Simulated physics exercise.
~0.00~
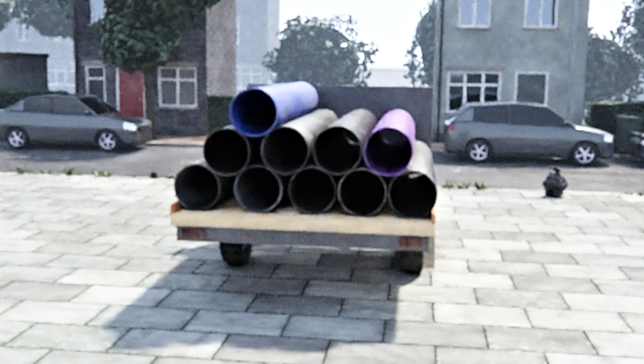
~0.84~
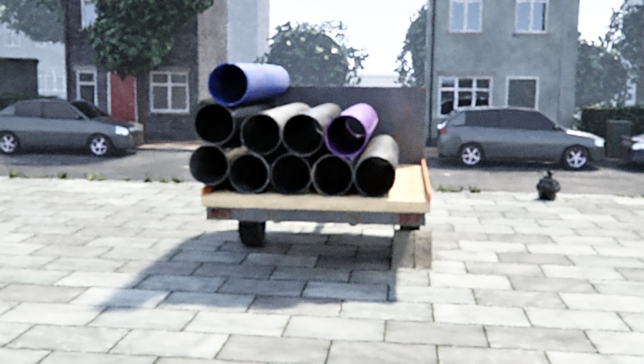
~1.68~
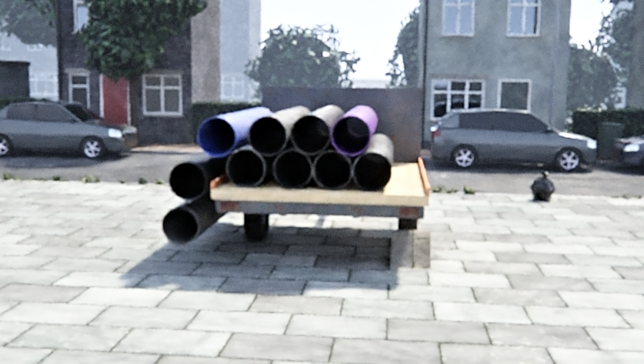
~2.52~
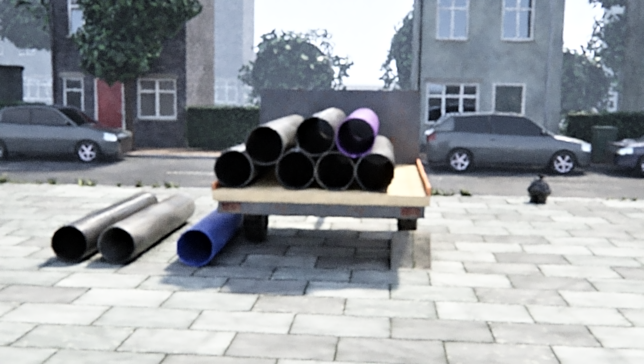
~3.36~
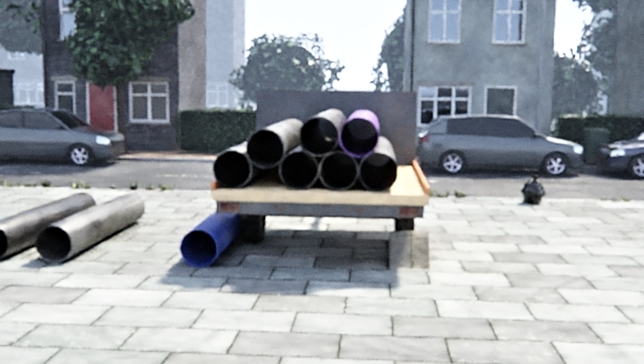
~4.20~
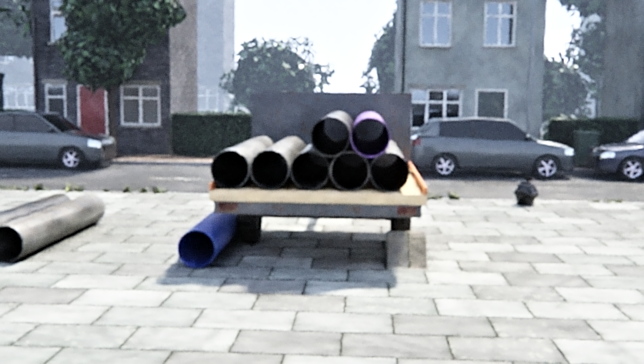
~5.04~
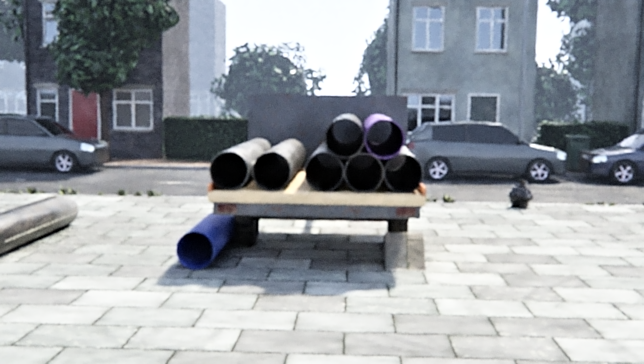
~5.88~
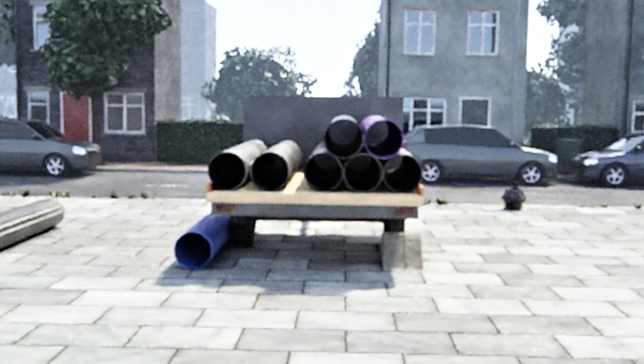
Blue pipe and two dark ones tumbling left off a tilting flatbed trailer onto paving, purple pipe staying up on the load.
